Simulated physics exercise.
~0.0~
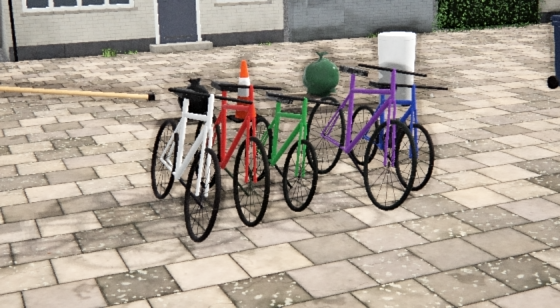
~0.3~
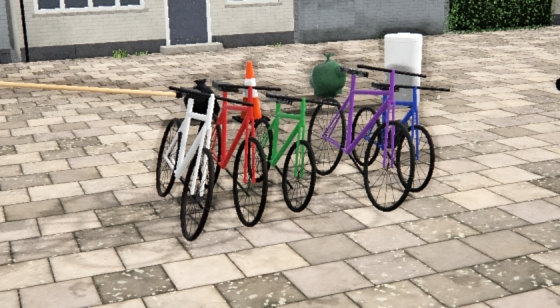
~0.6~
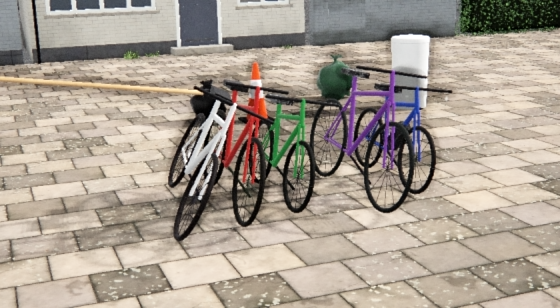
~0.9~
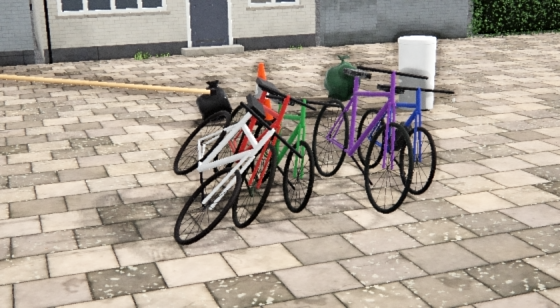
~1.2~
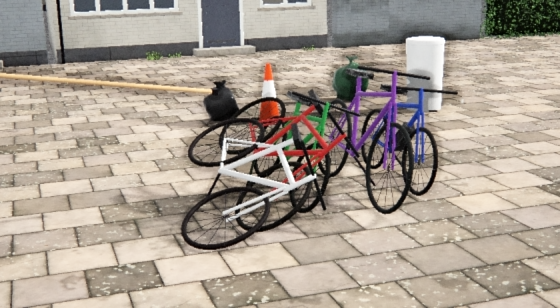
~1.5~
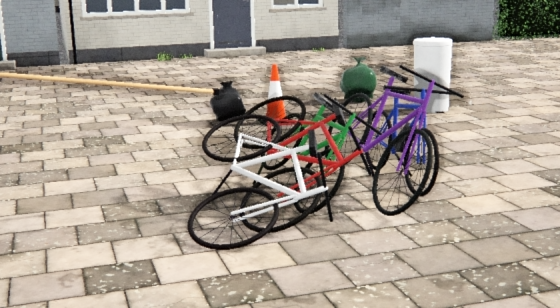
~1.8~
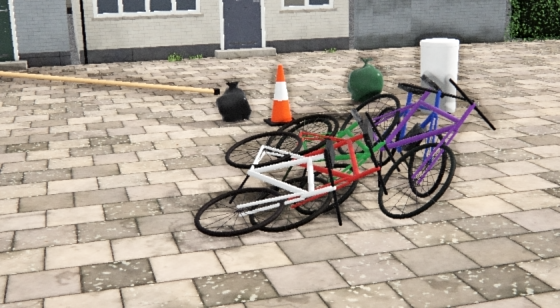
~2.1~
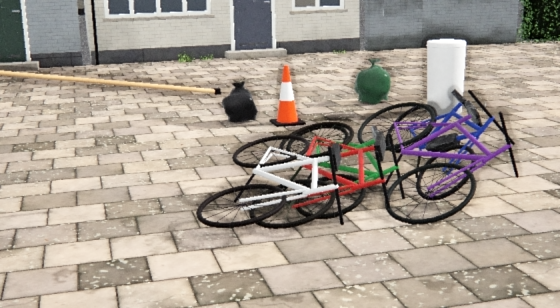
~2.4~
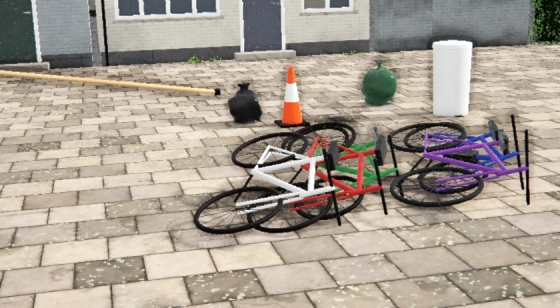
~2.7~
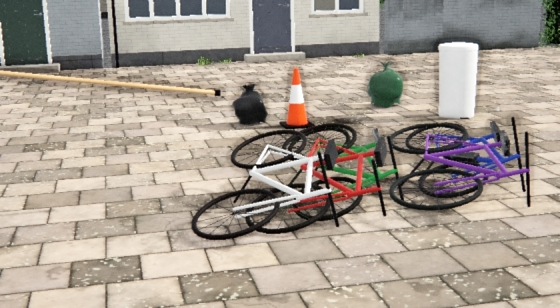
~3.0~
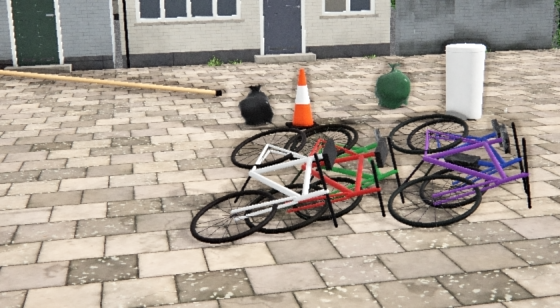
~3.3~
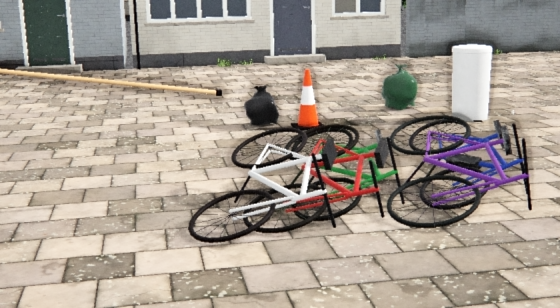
On a paved square in front of pale buildings, five bicycles in white, red, green, purple and blue stand in a close row, with a traffic cone, a dark rounded object, a green one and a white cylinder behind them. A long wooden pole reaches in from the left and moves right as the white bicycle begins to tip. The pole stops, but the white bicycle keeps falling rightward into the red one, which goes over with the green. The purple bicycle tips next, then the blue. All five end up lying in two tangled heaps, none left standing.
